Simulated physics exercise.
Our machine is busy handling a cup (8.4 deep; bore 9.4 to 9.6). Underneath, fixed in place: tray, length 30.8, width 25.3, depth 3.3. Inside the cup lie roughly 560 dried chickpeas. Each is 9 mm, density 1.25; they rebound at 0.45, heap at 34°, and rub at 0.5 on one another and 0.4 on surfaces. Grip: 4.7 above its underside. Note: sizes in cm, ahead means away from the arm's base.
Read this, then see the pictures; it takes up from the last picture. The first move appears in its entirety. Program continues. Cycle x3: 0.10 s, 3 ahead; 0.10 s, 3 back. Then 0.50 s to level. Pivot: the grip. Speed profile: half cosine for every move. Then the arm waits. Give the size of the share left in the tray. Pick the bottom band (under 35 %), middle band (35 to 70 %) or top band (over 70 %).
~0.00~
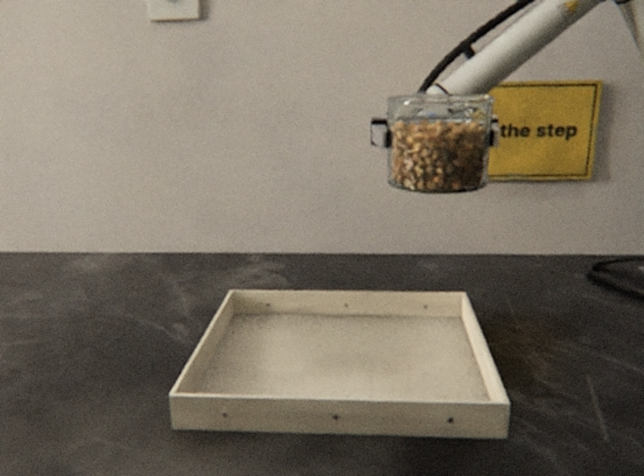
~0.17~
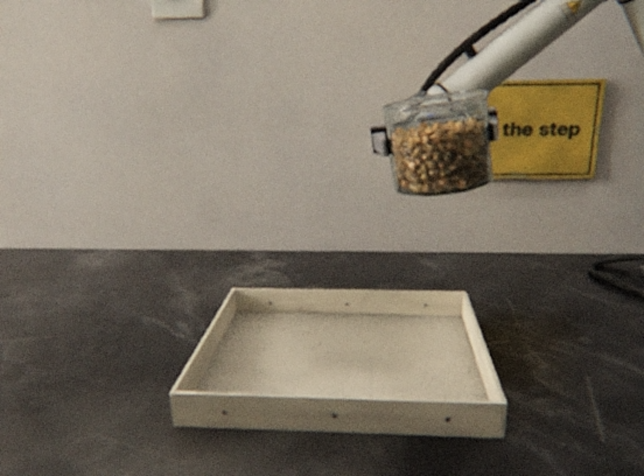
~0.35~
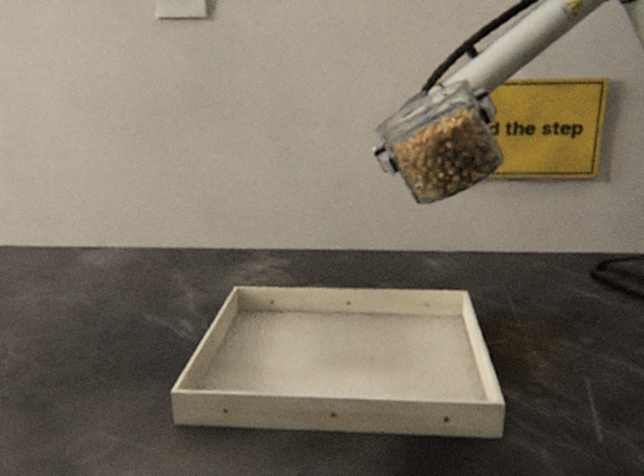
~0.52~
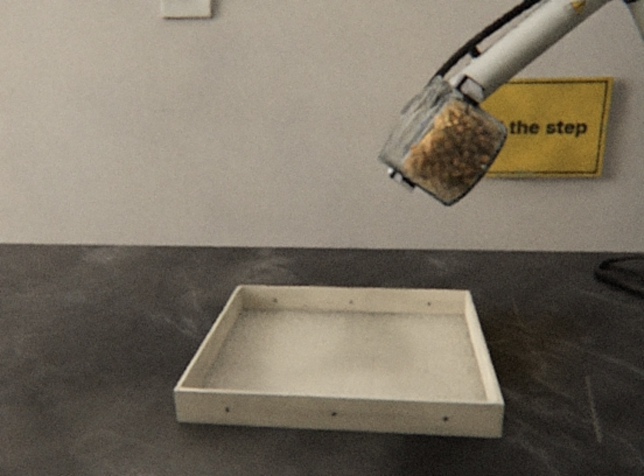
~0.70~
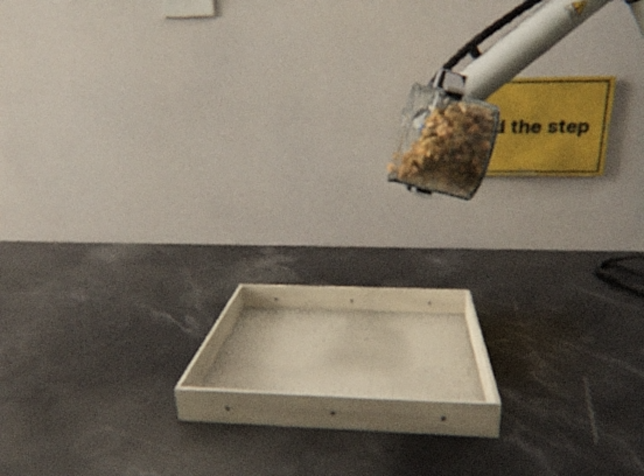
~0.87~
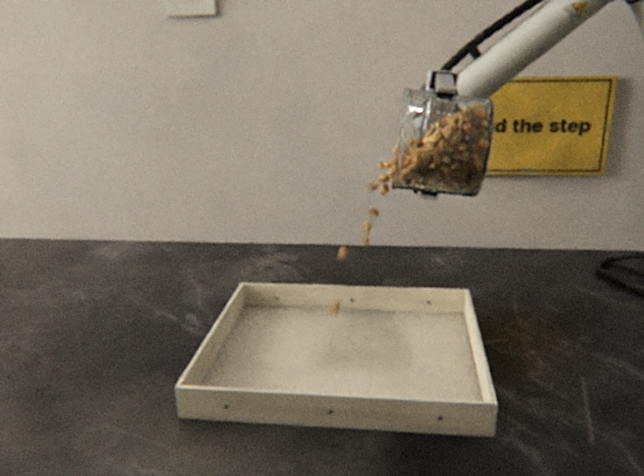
Top band.
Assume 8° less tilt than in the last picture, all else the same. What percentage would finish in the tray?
It would be near 60 per cent.
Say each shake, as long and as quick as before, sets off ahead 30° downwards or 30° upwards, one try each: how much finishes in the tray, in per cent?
First try about 60 %, second try about 80 %.
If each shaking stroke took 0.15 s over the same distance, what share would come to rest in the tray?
Roughly 60 percent would.
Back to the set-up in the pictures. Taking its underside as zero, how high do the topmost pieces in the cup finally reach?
I'd say near 5.0 cm from the bottom.
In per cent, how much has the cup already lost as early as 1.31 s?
Near 65 per cent so far.
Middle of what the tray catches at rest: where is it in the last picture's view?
Roughly at pixel (298, 350).
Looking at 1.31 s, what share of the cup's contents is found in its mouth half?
Roughly 50 per cent.
After 1.31 s, tilted 83° forward, highest piece 25 above the table; 251 in the tray, 204 in the cup, 108 in flight or on a rim.
After 1.75 s, tilted 34° forward, highest piece 27 above the table; 440 in the tray, 121 in the cup, 2 in flight or on a rim.
After 2.17 s, level, highest piece 26 above the table; 442 in the tray, 121 in the cup.
After 3.22 s, level, highest piece 26 above the table; 442 in the tray, 121 in the cup.
In the end, 442 in the tray, 121 in the cup. That is 79 % in the tray.
